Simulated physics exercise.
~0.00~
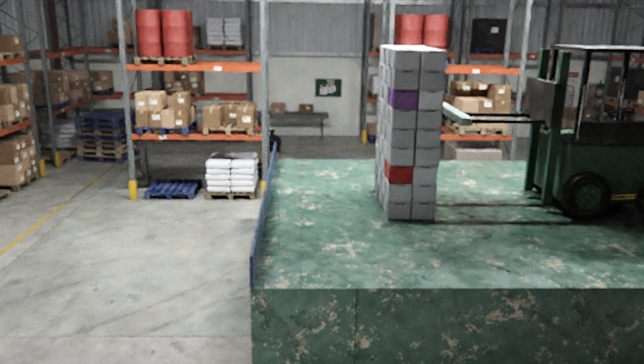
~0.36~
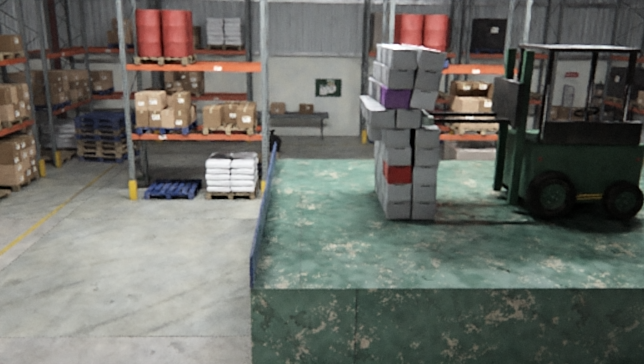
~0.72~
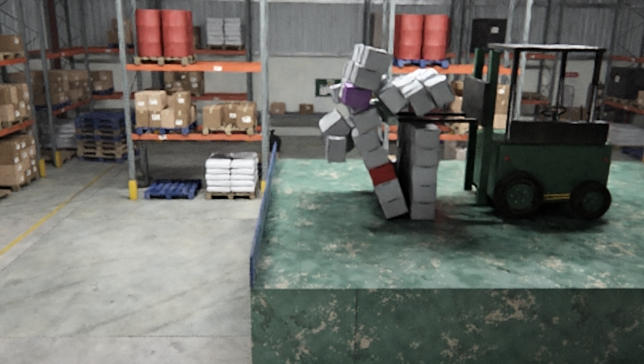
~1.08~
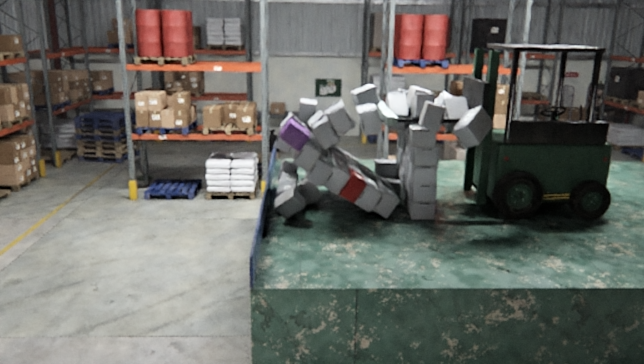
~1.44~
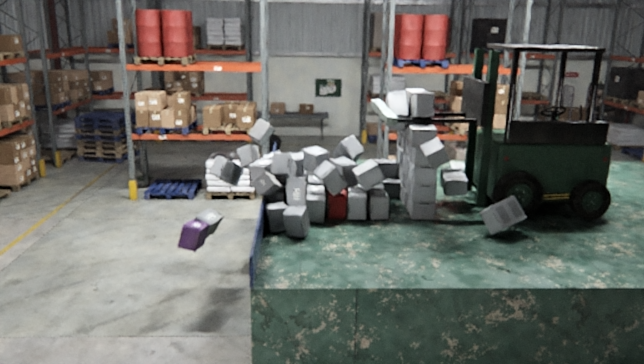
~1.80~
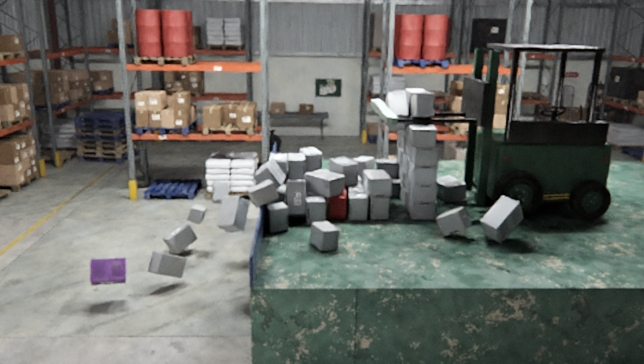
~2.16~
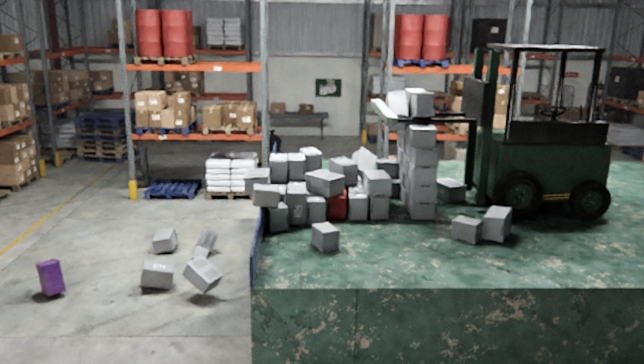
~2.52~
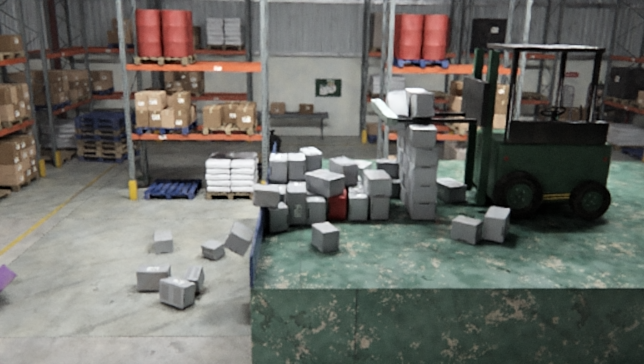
A forklift's beam topples stacked boxes leftward, leaving most on deck while several fall off.
